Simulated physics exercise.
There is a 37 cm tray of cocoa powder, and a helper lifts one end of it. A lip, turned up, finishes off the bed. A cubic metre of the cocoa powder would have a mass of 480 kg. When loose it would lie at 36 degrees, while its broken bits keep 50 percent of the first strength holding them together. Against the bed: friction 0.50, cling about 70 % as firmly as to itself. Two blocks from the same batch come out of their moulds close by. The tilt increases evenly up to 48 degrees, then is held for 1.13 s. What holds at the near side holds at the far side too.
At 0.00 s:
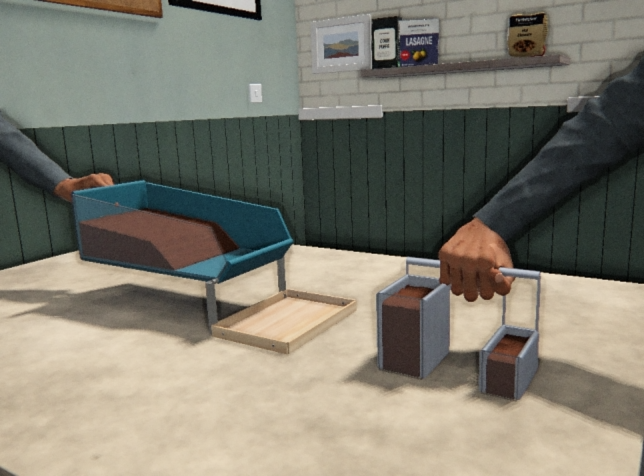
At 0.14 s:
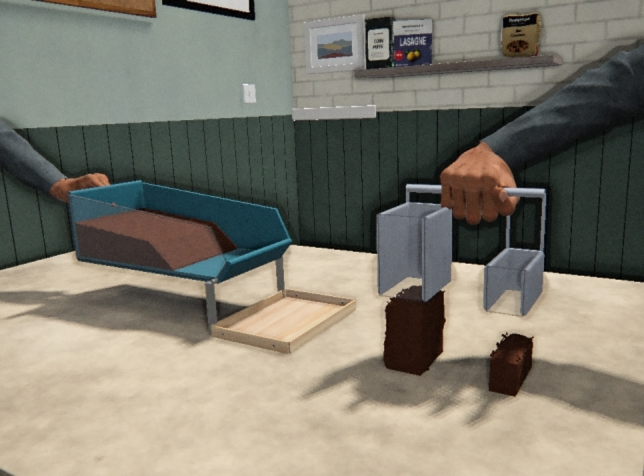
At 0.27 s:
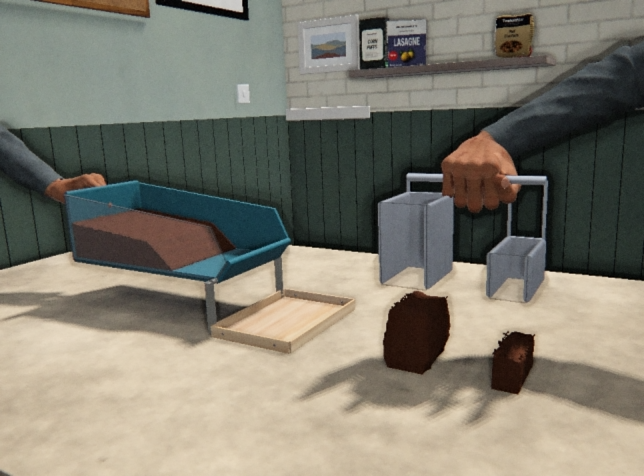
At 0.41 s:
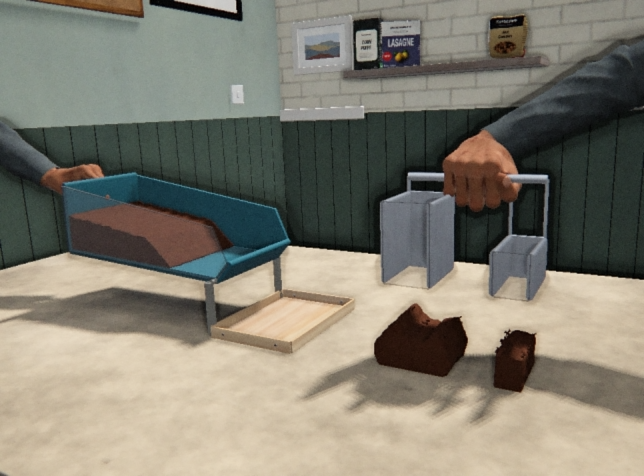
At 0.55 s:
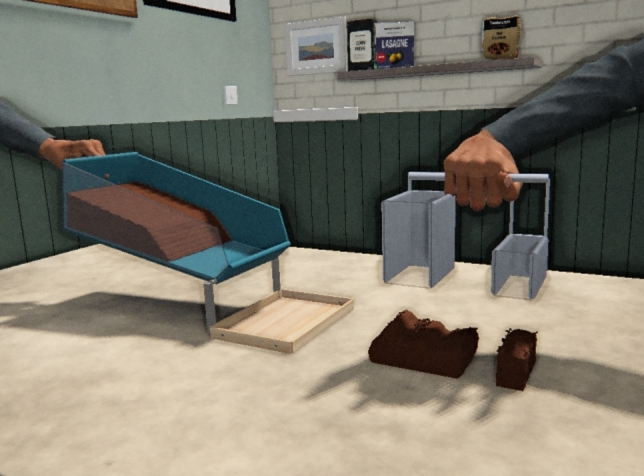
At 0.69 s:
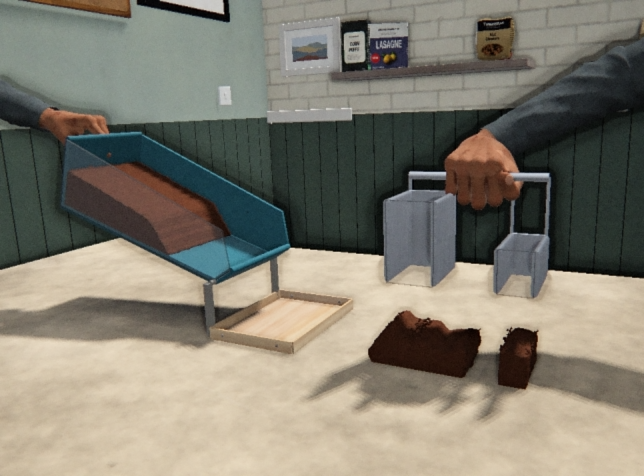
A dark-sleeved hand raises the moulds off two brown blocks on a pale tabletop, seen from slightly above in a room with dark green panelling and white brick. The taller block slumps into a low, jagged heap while the small one keeps its height, a blue tray of brown powder standing left above a shallow wooden frame. Another hand then steadily lifts the tray's left end, as the view drifts slightly right.
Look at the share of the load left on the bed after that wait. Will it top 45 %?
No.
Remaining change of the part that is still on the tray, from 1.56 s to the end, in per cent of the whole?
From that time to the end, some 50 % of the whole.
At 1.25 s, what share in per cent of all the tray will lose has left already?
Close to 0 in a hundred.
After 0.95 s, the tilt is 32 degrees and 100 % is on the bed.
After 1.25 s, the tilt is 47 degrees and 100 % is on the bed.
After 1.56 s, the tilt is 48 degrees and 83 % is on the bed.
After 1.87 s, the tilt is 48 degrees and 37 % is on the bed.
After 2.43 s, at the end, the tilt is 48 degrees and 32 % is on the bed.
